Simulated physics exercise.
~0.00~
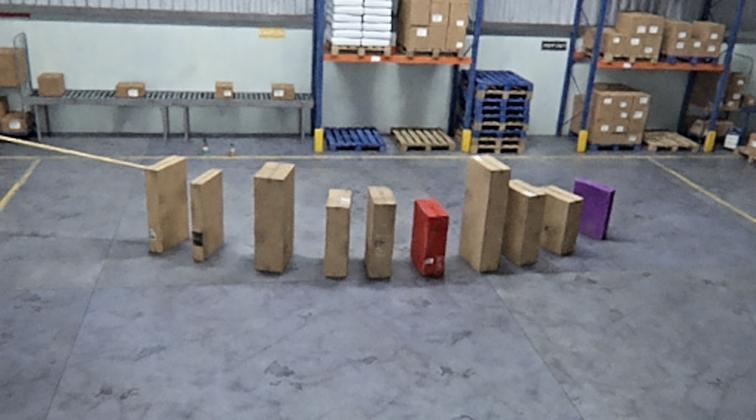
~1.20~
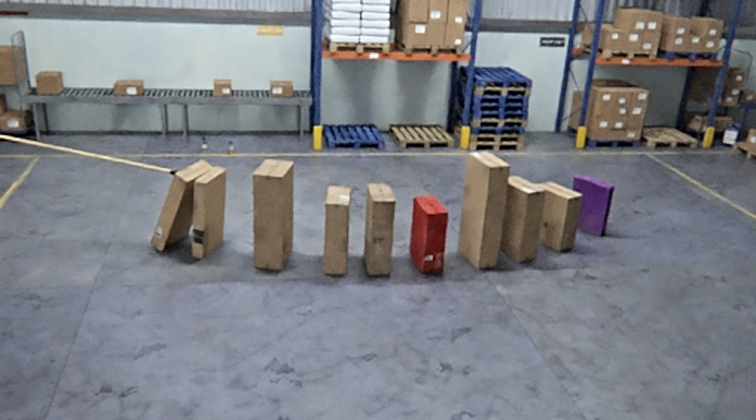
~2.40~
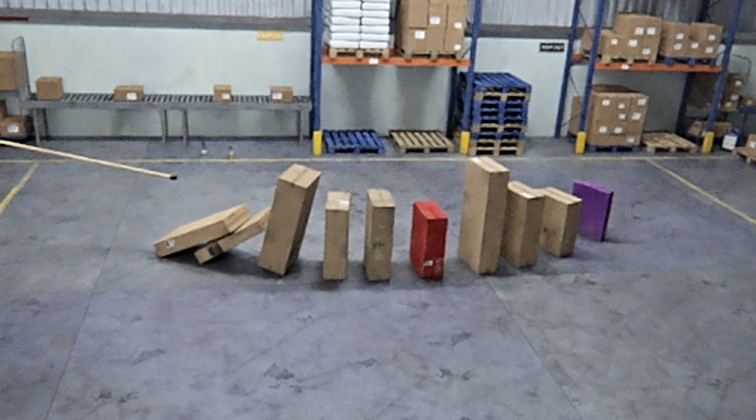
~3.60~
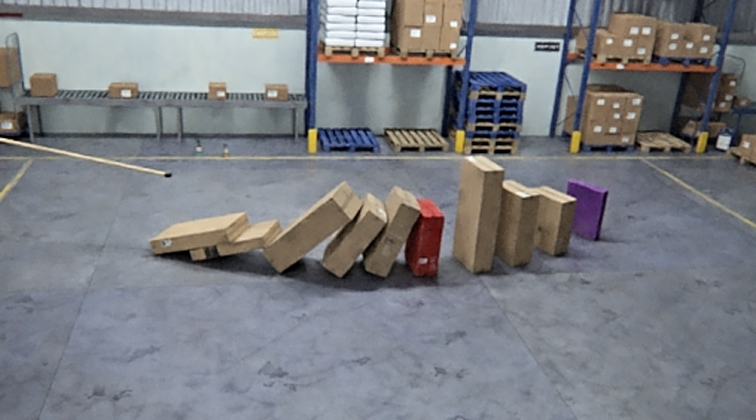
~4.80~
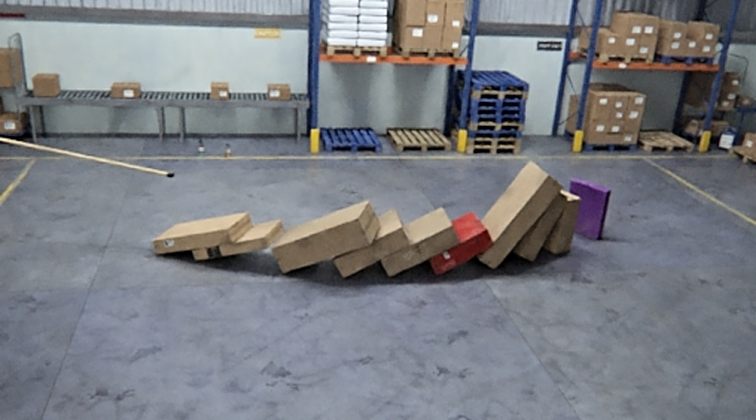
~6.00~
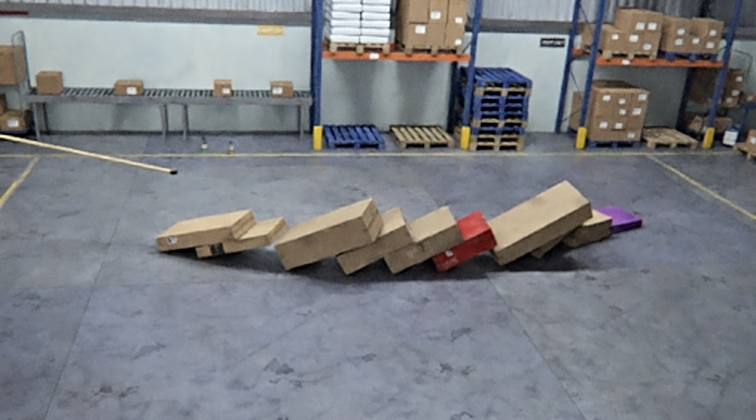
A long pole nudged the leftmost of ten upright cardboard boxes on a warehouse floor, and they toppled rightward one after another, the red one included, until the purple box at the far end went down too, leaving none standing.
